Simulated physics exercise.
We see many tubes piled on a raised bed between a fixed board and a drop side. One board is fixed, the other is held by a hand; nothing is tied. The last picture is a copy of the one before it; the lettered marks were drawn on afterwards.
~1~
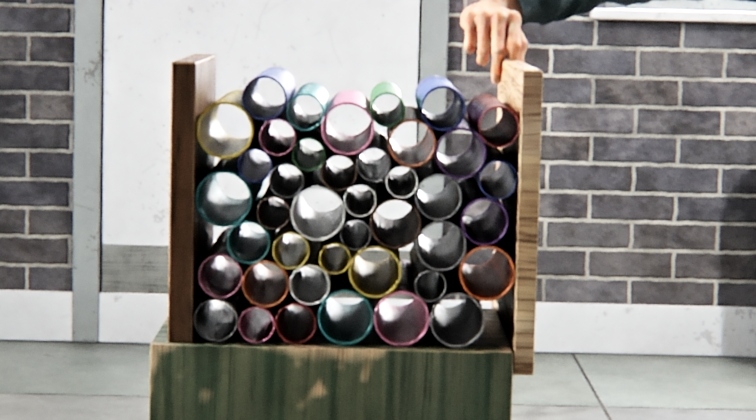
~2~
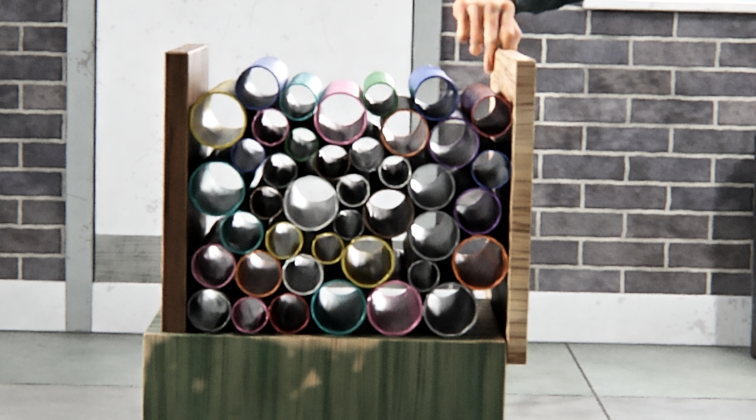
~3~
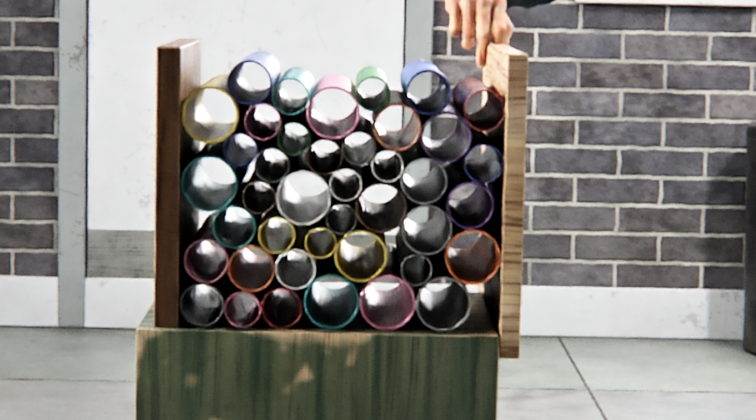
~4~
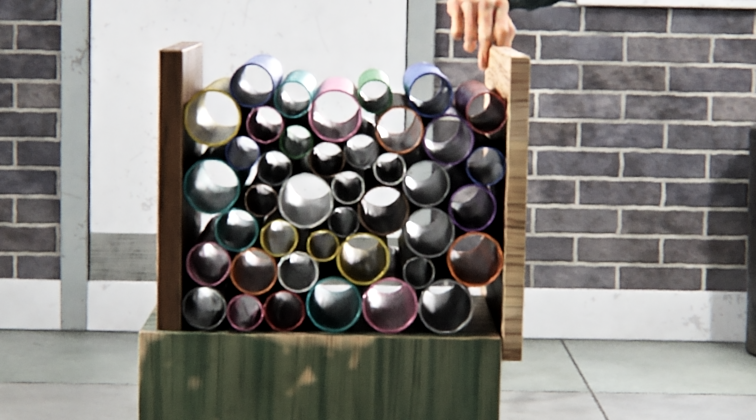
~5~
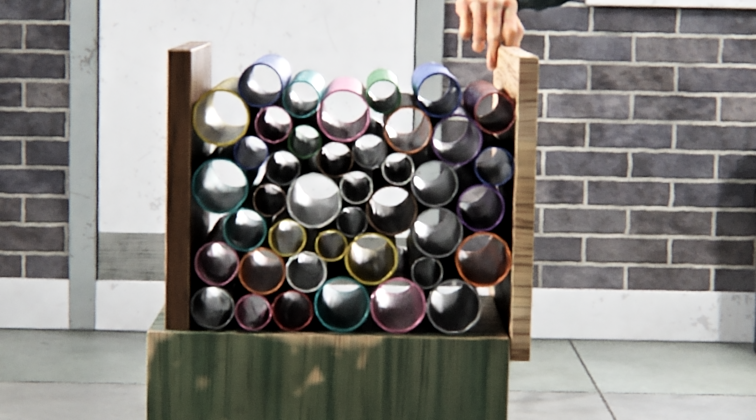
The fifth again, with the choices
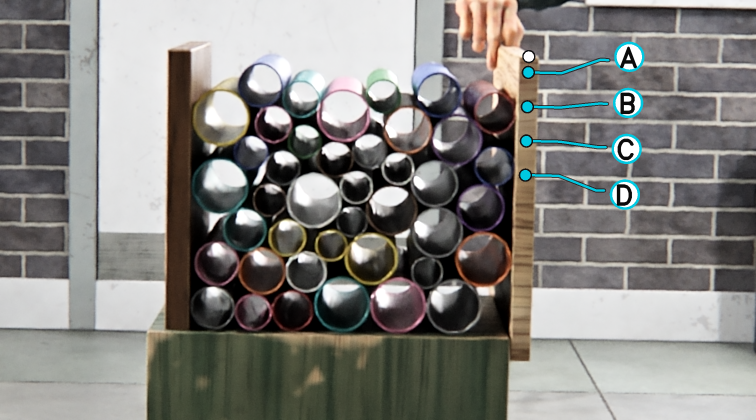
The camera sways slightly, looking straight on at a stack of tubes before a pale door and grey brick walls. Open-ended tubes rimmed in yellow, turquoise, pink, purple, orange and grey lie packed between two upright wooden boards on a worn green block, a hand gripping the right board's top. The view drifts a little right and down, then eases back left, while tubes, boards and hand stay practically still.
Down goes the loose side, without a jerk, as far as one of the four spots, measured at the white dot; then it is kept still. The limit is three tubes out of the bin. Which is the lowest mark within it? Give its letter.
Stop at D.
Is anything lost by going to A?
At A: No.
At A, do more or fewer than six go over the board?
At A, fewer than six.
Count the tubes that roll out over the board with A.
At A the number is none.
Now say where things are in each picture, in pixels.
A grey tube (457, 320); a yellow tube (375, 272); a turquoise tube (248, 242), in the first frame.
A turquoise tube (242, 232); a purple tube (478, 211), in the second frame.
A white tube (387, 166); a blue tube (240, 150), in the third frame.
A pink tube (265, 125); a green tube (375, 97), in the fourth frame.
Side board (511, 191); a grey tube (212, 307); a grey tube (454, 306), in the fifth frame.
On the marked copy, A at (528, 72); B at (527, 107); C at (526, 141); D at (525, 175); the white dot at (529, 56).
With D. Early on, top of the board (516, 114).
Further on, top of the board (515, 174).
At the end, top of the board (515, 174), one out over the board.
As for the rest, A none out over the board; B none out over the board; C none out over the board.
